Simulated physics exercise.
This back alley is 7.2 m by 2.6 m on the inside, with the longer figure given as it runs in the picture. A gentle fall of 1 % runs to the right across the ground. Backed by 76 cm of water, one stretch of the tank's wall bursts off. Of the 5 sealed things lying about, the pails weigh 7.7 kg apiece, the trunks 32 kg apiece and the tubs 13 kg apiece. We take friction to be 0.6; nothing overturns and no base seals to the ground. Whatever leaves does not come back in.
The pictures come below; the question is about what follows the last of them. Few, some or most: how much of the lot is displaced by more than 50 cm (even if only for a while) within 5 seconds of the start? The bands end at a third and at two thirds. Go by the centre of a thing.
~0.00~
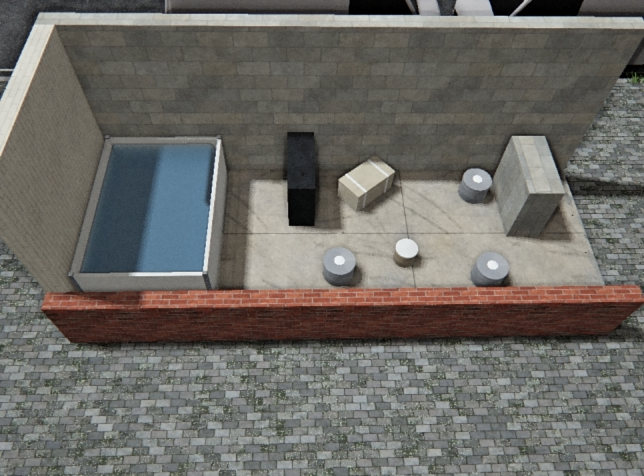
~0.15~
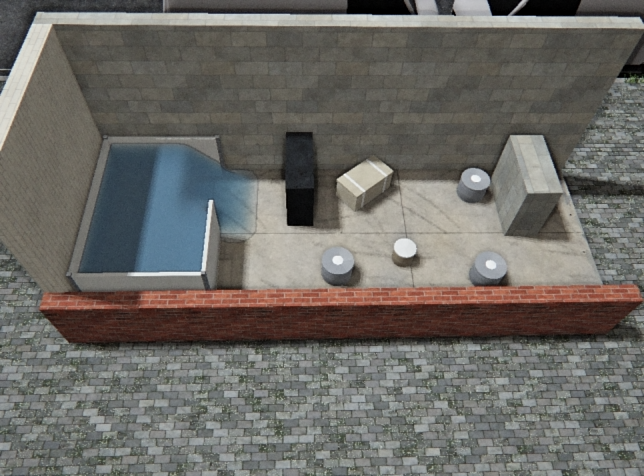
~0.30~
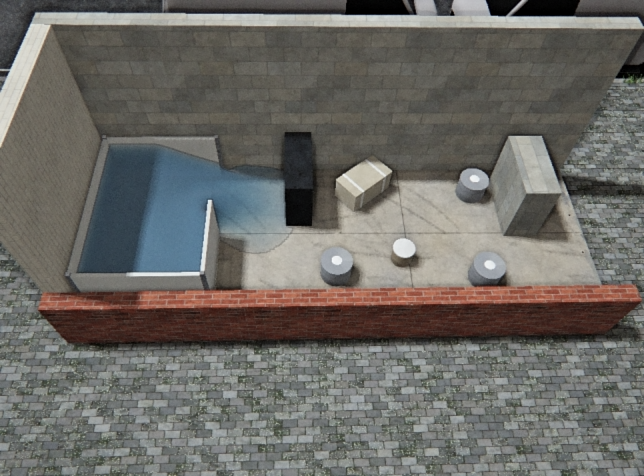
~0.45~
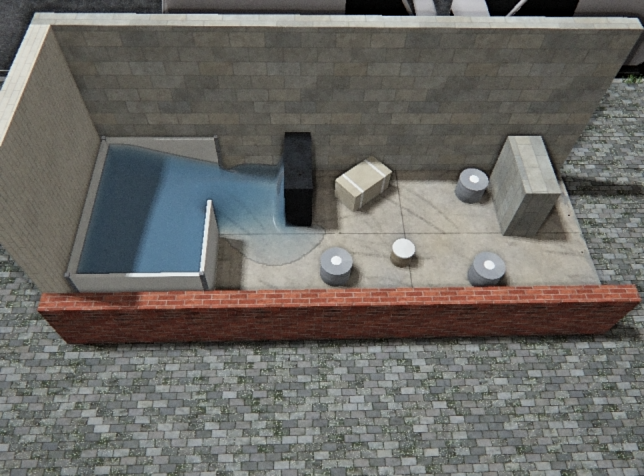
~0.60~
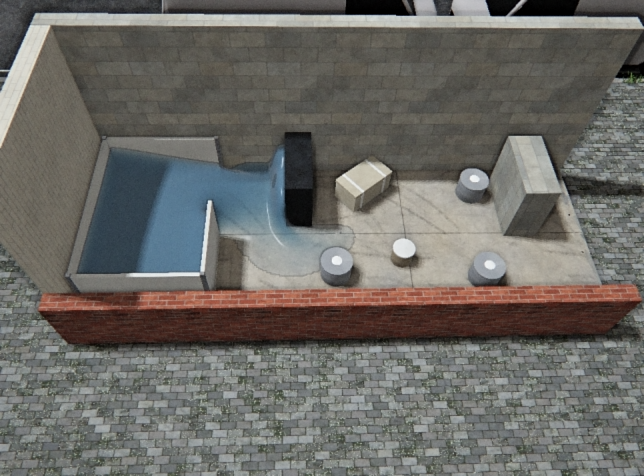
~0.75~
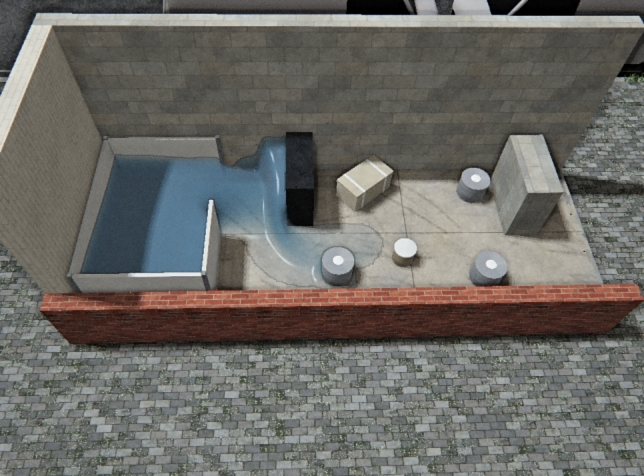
That comes to from one to two thirds.
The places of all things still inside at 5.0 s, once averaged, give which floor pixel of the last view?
I'd put it close to (432, 193) in the last view.
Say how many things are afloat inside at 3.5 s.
Count at that moment: 1.
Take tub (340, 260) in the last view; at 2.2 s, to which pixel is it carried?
Estimated pixel: Around (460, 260).
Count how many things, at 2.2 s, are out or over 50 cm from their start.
Count then: 1.
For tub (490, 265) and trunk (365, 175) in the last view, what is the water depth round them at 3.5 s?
First about 6 cm, second about 2 cm.
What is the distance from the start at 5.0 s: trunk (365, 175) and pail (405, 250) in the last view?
Respectively, 0 cm and 140 cm.
After 1.1 s 0 of 5 are over 50 cm from their spots; 0 afloat.
After 2.2 s 1 of 5 are over 50 cm from their spots; 0 afloat.
After 3.5 s 3 of 5 are over 50 cm from their spots; 1 afloat.
After 5.0 s 3 of 5 are over 50 cm from their spots, and 3 have been at some point; 3 afloat.
